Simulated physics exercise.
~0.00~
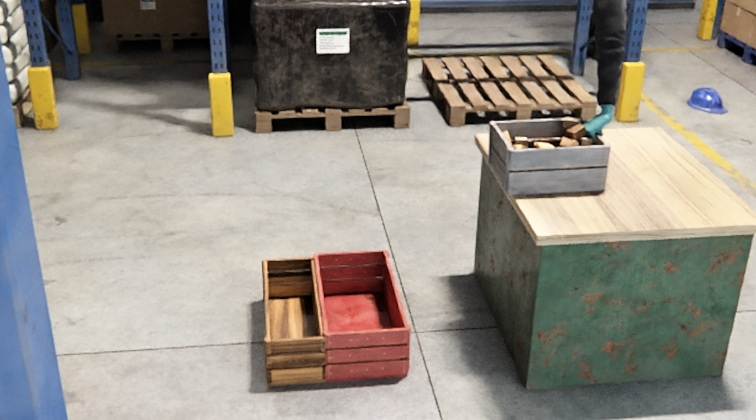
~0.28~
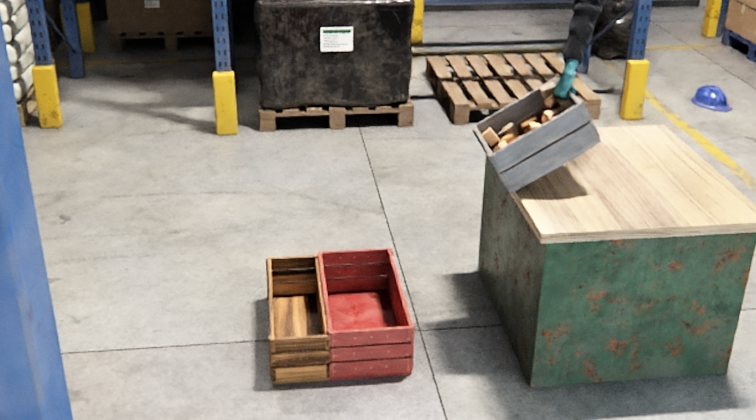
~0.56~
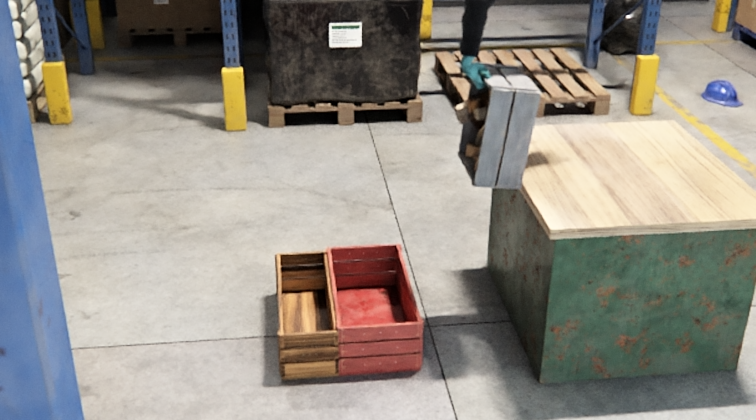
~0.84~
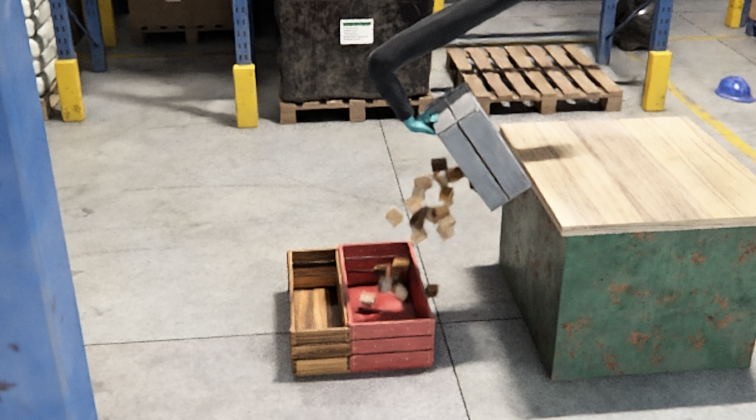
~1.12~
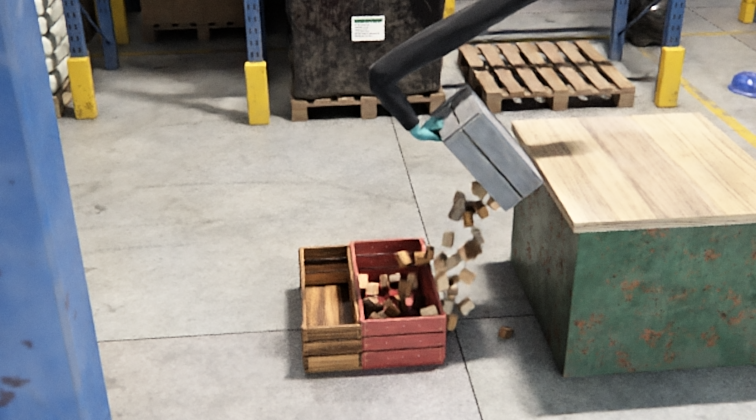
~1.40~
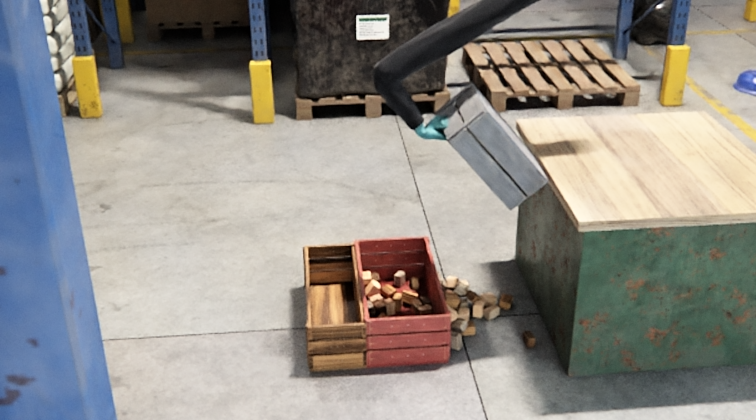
A grey box is tipped off a bench, spilling wooden blocks into and beside a red trough.
